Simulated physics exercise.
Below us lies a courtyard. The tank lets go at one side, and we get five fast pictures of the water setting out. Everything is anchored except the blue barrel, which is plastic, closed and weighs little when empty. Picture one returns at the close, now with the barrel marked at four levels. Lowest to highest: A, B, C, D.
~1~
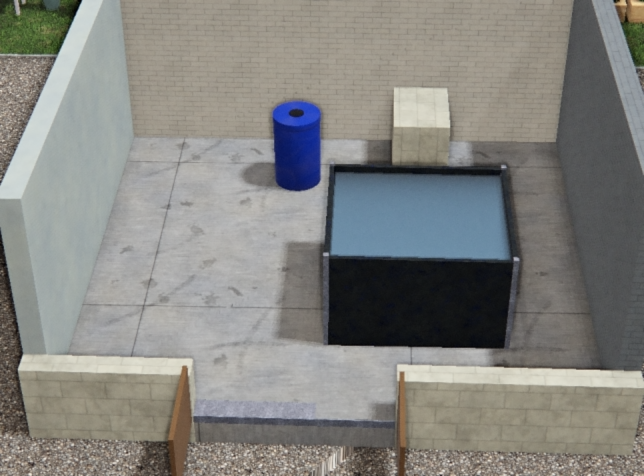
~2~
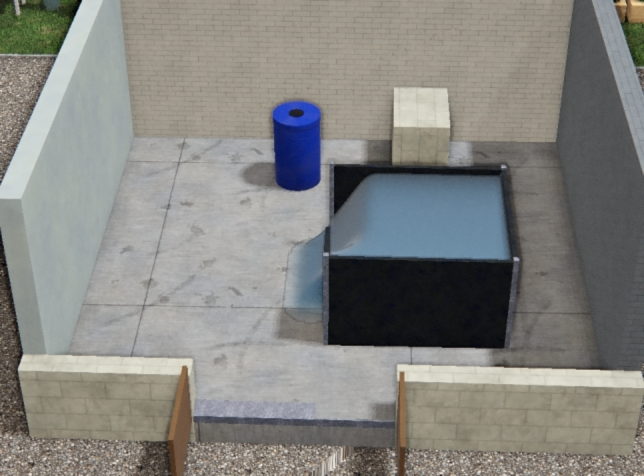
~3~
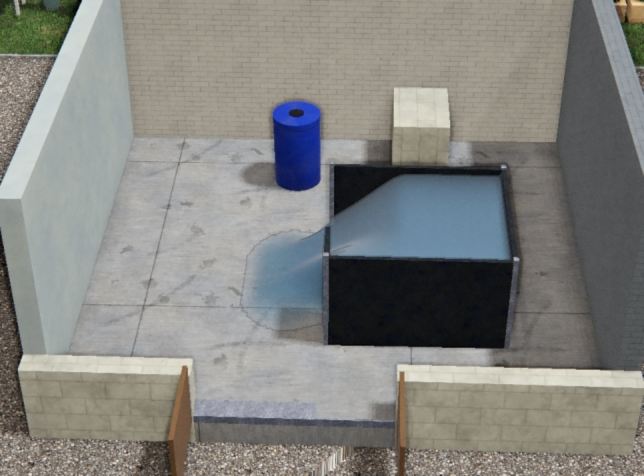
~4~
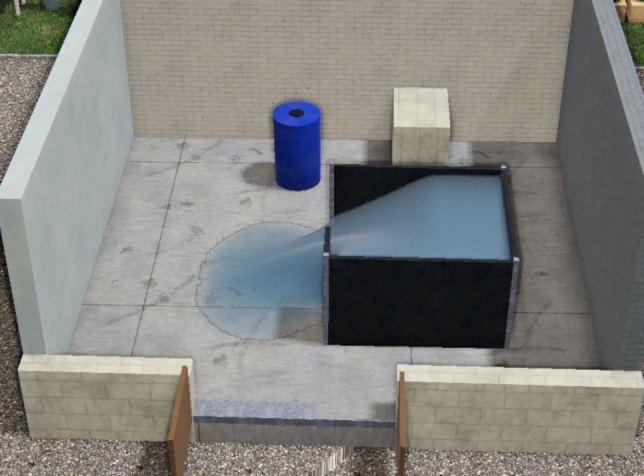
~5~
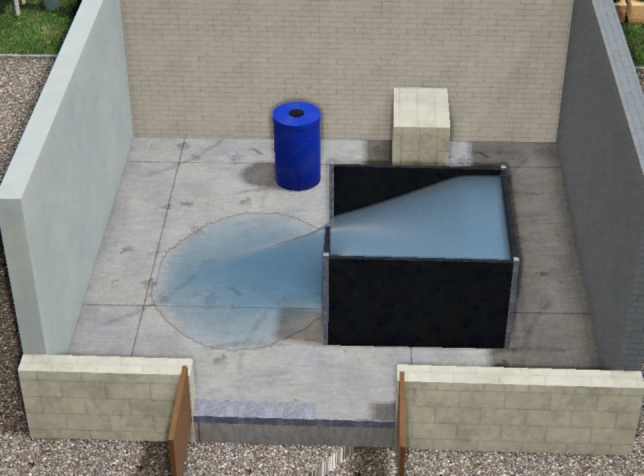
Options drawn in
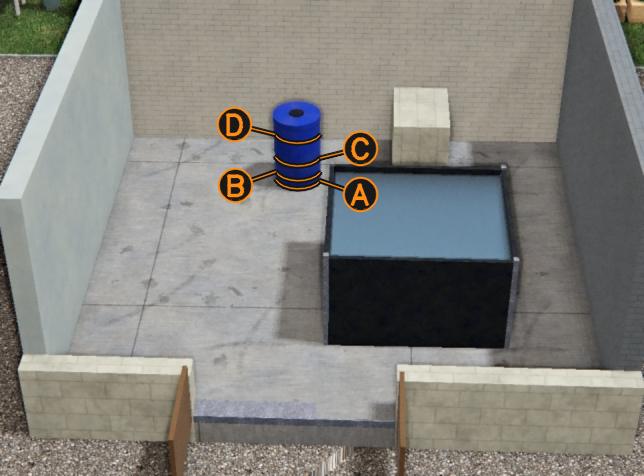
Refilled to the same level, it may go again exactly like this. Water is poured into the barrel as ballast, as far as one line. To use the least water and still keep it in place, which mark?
I would pick level C.
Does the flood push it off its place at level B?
Yes, it does.
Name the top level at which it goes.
The answer is B.
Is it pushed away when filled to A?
Yes.
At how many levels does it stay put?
Two.
On the marked copy, A at (297, 188); B at (297, 180); C at (296, 166); D at (296, 143); from the bottom up A, B, C, D.
With A, it is pushed about twice its own width away.
With B, it is pushed about its own width away.
With C, it does not move.
With D, it does not move.
